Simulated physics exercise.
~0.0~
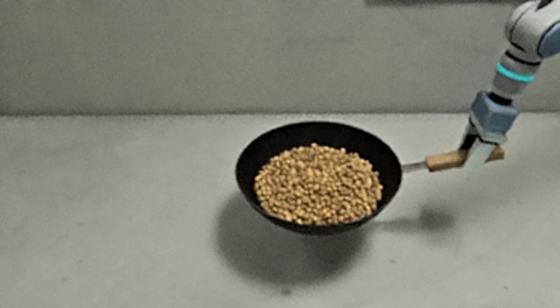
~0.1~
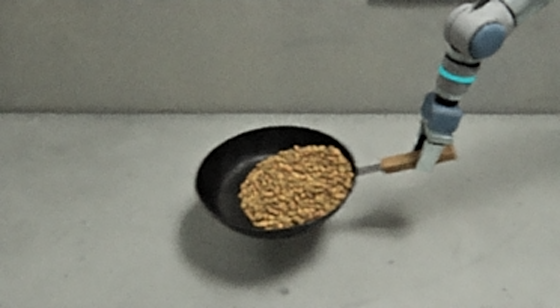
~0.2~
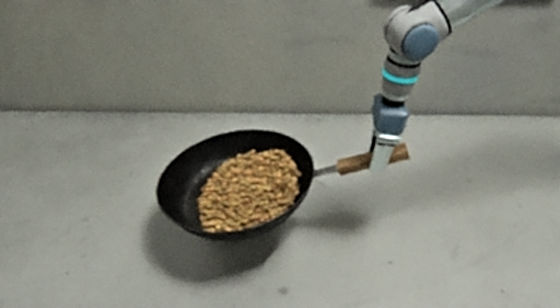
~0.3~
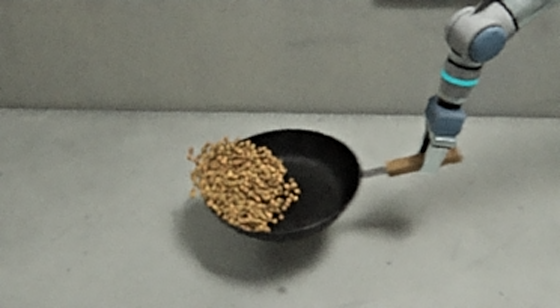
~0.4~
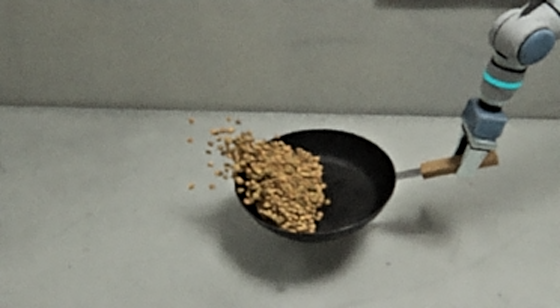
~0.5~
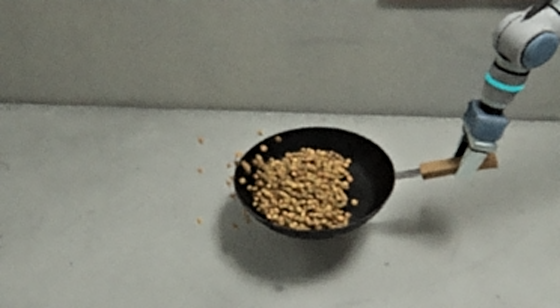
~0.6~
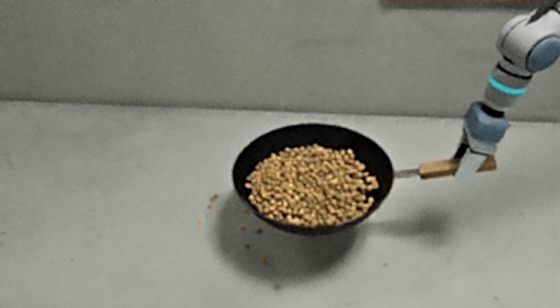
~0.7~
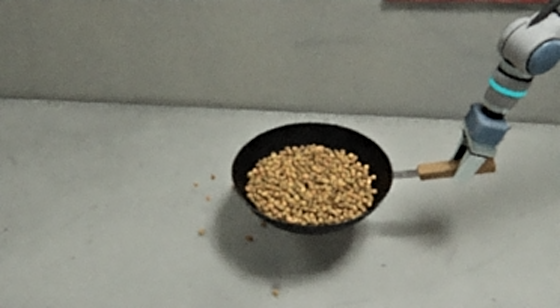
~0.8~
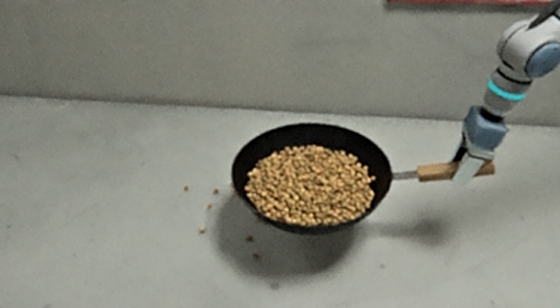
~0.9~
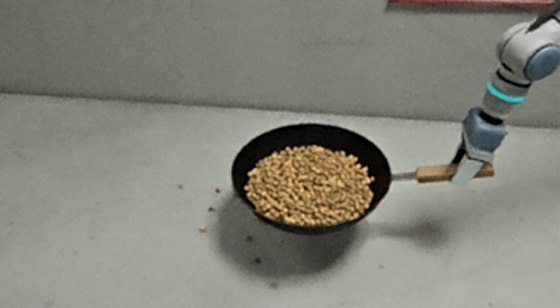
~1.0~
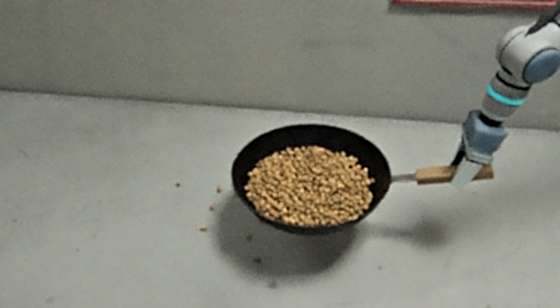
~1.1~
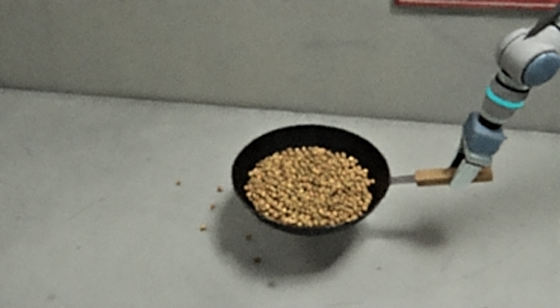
On a grey surface, a robot arm jerks a pan of chickpeas, spilling a few.
